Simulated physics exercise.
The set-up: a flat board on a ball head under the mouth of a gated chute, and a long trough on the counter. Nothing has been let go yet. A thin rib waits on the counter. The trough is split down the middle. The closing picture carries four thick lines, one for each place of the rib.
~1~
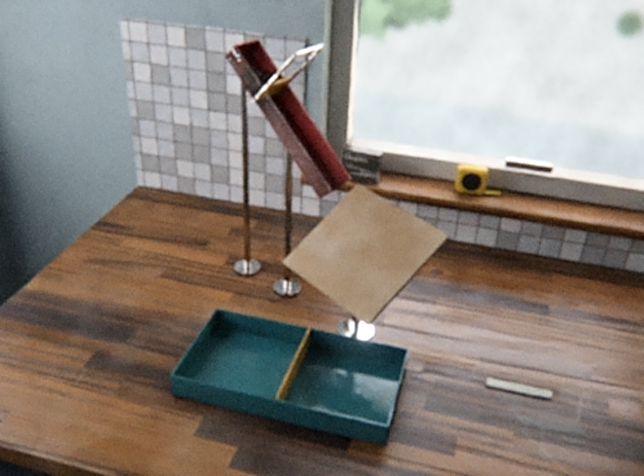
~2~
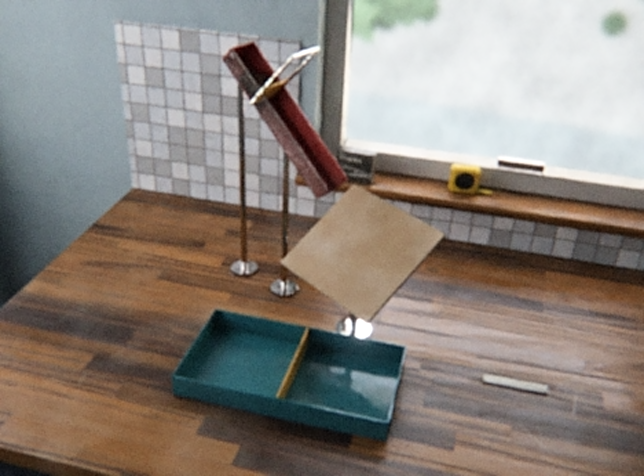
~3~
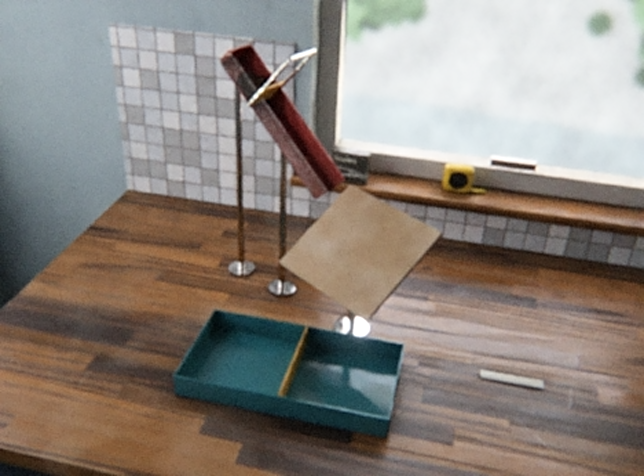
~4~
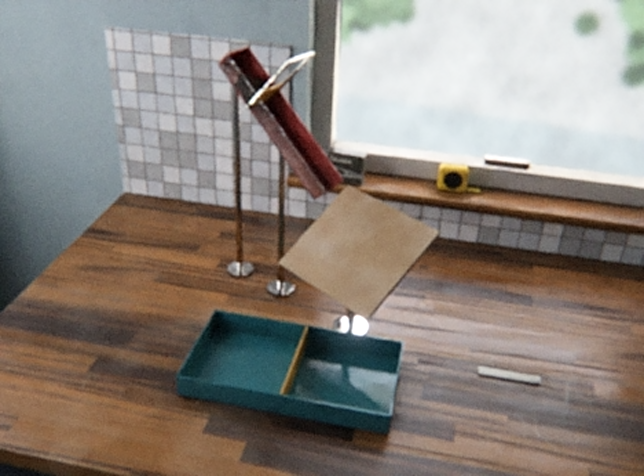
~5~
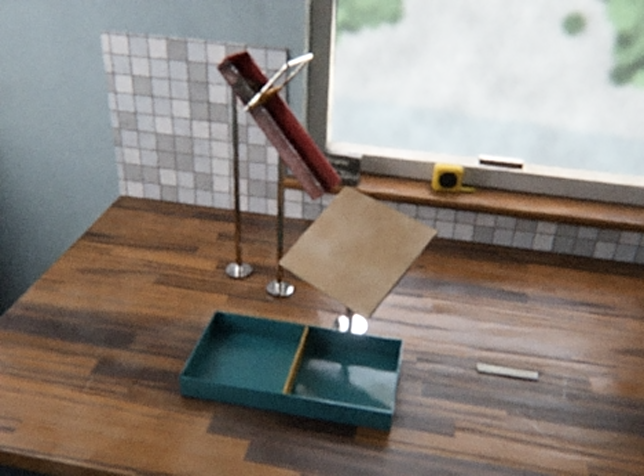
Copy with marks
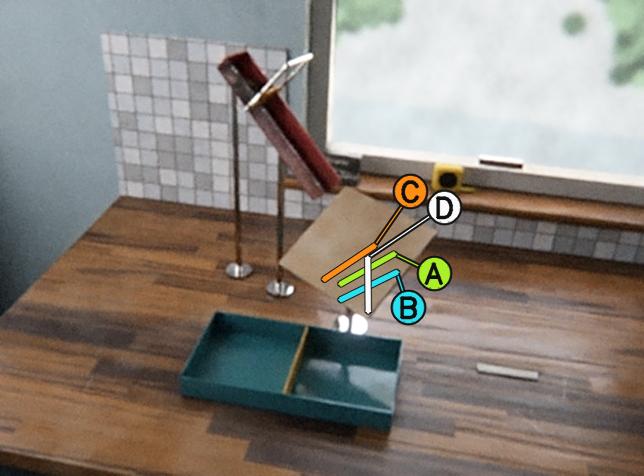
The camera view drifts very slightly, so that the yellow tape measure and the window edge shift a little to the left. Nothing else moves: the tilted red chute stays on its two posts, above a slanted tan board and a divided teal trough on the wooden counter.
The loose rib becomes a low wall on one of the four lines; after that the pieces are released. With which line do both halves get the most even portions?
Take B.
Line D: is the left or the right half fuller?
Right.
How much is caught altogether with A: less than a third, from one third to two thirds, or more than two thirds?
More than two thirds.
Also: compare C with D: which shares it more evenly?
Line D.
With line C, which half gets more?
More lands on the left.
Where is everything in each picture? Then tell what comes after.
Load behind the gate (264, 83), allspice berries; lip of the chute (330, 193), sloping fairly steeply, in the first frame.
Middle of the board (360, 249), tilted fairly steeply; middle of its low edge (321, 291); of its high edge (397, 207), in the second frame.
Front corners of the trough (174, 375) and (389, 419); front end of its middle wall (278, 396); gate still shut (273, 87), in the third frame.
Middle of the load (256, 90); lip (324, 194), in the fourth frame.
Middle of the load (255, 92); lip (322, 195), in the fifth frame.
On the marked copy, line A from (394, 253) to (340, 283); line B from (396, 272) to (340, 299); line C from (374, 245) to (324, 279); line D from (367, 258) to (368, 311).
With A, of what is caught, the larger part in the left half, roughly a quarter in the right.
With B, of what is caught, roughly half in the left half, roughly half in the right.
With C, of what is caught, almost all in the left half, about a tenth in the right.
With D, of what is caught, roughly a quarter in the left half, the larger part in the right.
